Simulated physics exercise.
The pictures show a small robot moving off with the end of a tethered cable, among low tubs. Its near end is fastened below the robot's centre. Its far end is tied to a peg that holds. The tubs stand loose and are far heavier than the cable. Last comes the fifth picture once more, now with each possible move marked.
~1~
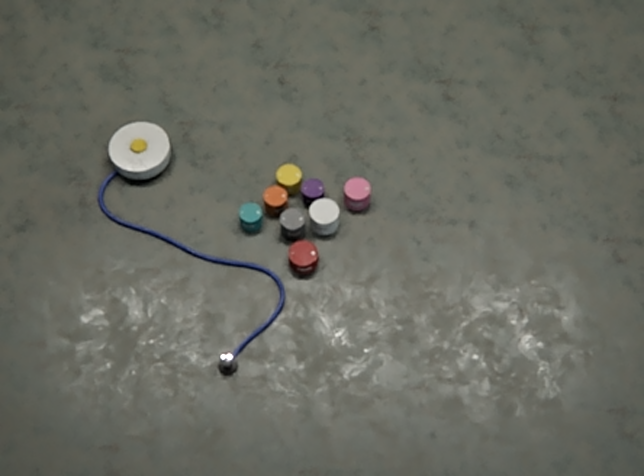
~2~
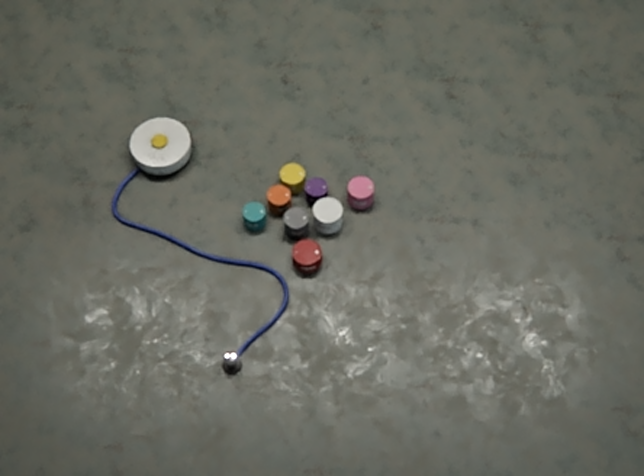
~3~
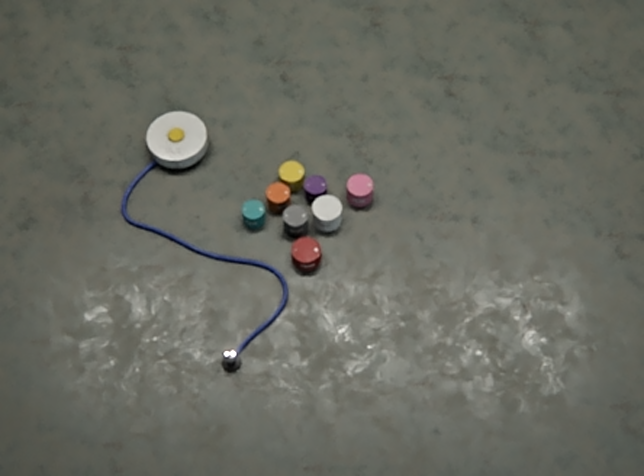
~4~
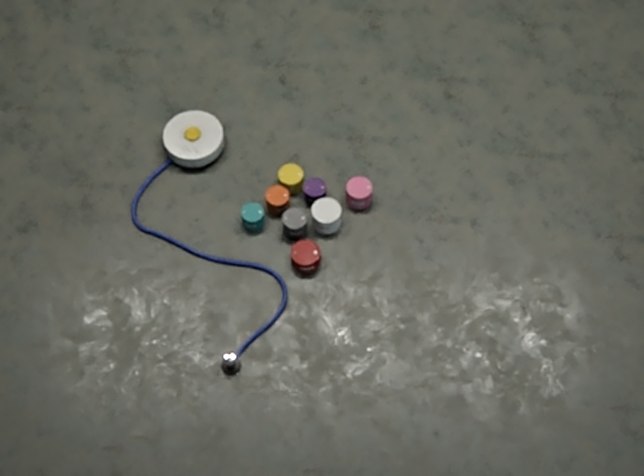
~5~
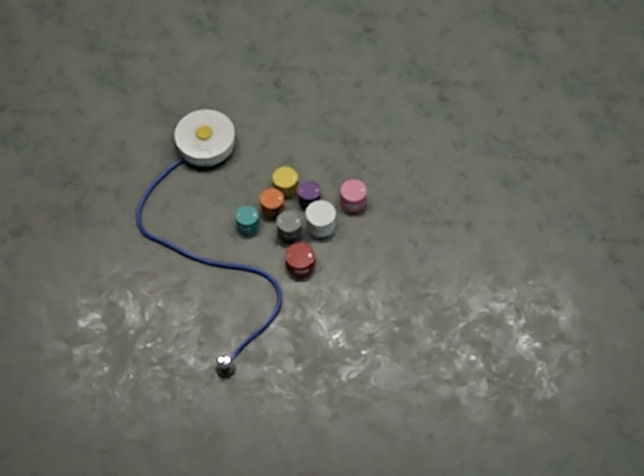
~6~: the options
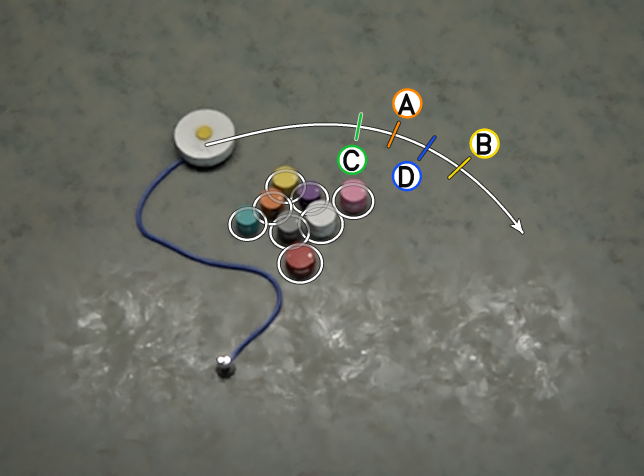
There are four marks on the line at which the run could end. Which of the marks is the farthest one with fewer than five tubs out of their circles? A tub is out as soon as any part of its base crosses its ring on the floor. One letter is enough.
The limit holds up to B.
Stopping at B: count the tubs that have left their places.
By then, four.
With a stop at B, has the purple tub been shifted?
By then, yes.
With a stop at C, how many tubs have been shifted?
The count is none.
On the marked copy, A at (394, 135); B at (459, 168); C at (359, 127); D at (427, 148); the route from (207, 145) via (387, 132) to (523, 233).
Following B. Soon after the start, robot (296, 120).
Later, robot (390, 127).
In the end, robot (461, 162); purple tub (325, 198); yellow tub (301, 198); orange tub (280, 209); turquoise tub (267, 226); four over the rings.
As for the rest, A is within the limit but short; C is within the limit but short; D is within the limit but short.
